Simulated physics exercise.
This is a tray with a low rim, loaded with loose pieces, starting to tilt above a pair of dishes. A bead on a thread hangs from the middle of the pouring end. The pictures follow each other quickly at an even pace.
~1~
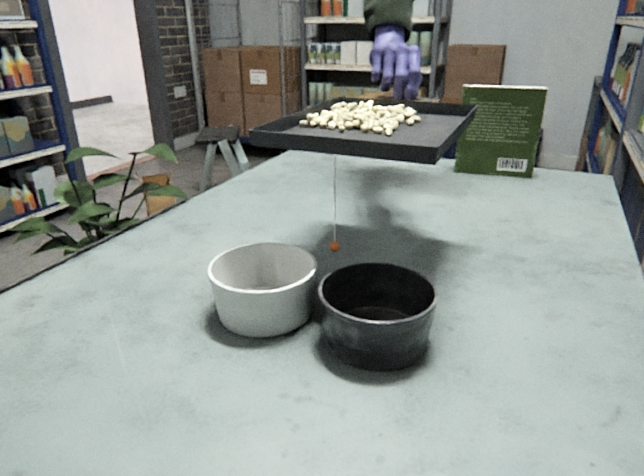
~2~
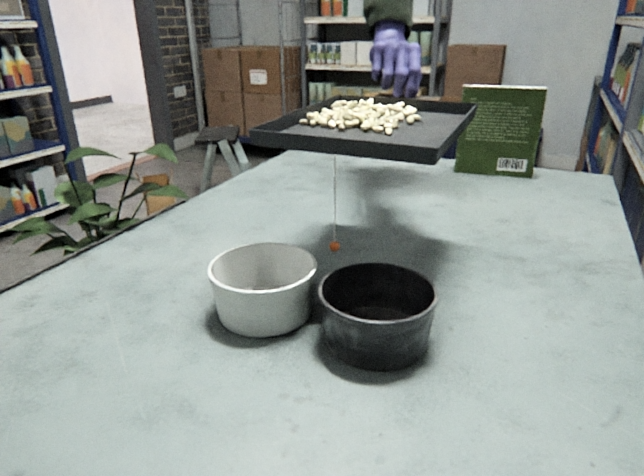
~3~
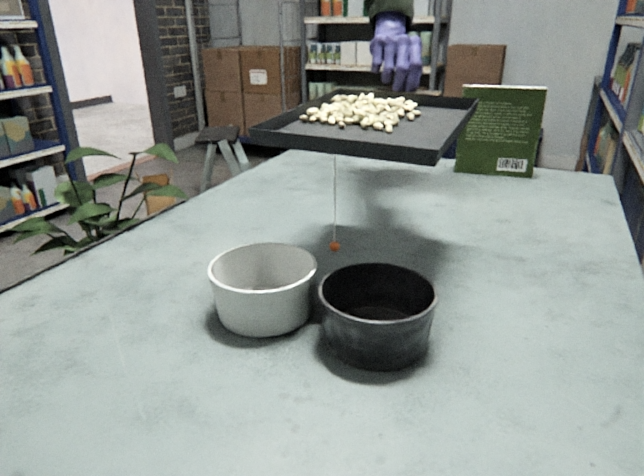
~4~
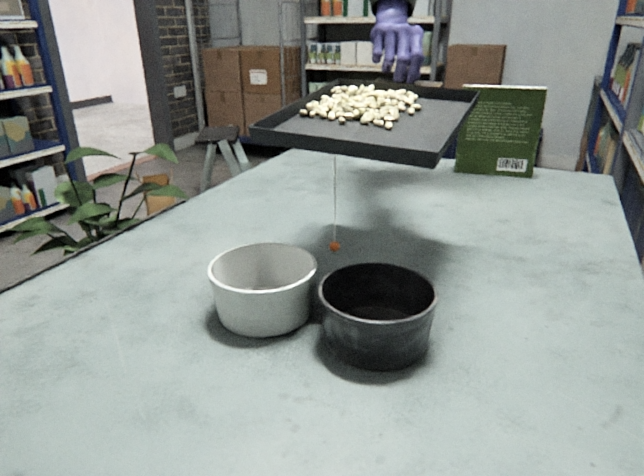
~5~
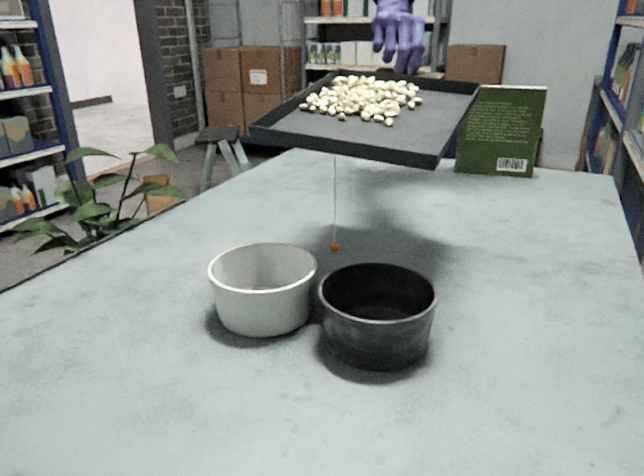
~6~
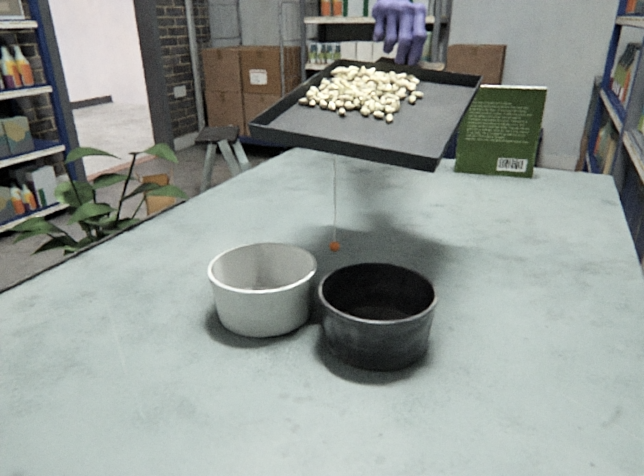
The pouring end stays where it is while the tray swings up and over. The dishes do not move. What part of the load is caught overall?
Caught overall: More than half.
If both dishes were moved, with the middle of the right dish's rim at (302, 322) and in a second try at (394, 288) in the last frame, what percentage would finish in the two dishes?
About 0 and 90 per cent.
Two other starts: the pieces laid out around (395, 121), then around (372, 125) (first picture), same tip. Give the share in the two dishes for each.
Near 80 % and 80 %.
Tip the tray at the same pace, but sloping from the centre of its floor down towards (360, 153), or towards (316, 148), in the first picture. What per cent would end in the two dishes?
About 90 and 100 per cent.
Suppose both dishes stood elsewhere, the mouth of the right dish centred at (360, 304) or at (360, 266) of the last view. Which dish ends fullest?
One: The right dish. Two: The right one.
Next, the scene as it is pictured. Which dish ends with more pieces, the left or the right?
Fuller: The right one.
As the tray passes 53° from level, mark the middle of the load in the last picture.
Near (383, 135).
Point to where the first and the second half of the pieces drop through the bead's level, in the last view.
First near (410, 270), later near (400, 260).
Soon after the last picture, tray tipped steeply; nearly all on the tray; a stray few in the right dish; a stray few in the air.
A little later, tray tipped right over; most on the tray; about a quarter in the right dish; a small part outside both.
Later still, tray tipped past a quarter turn; most in the right dish; a stray few in the left dish; about a quarter outside both.
At rest, tray tipped past a quarter turn; most in the right dish; a stray few in the left dish; about a quarter outside both.
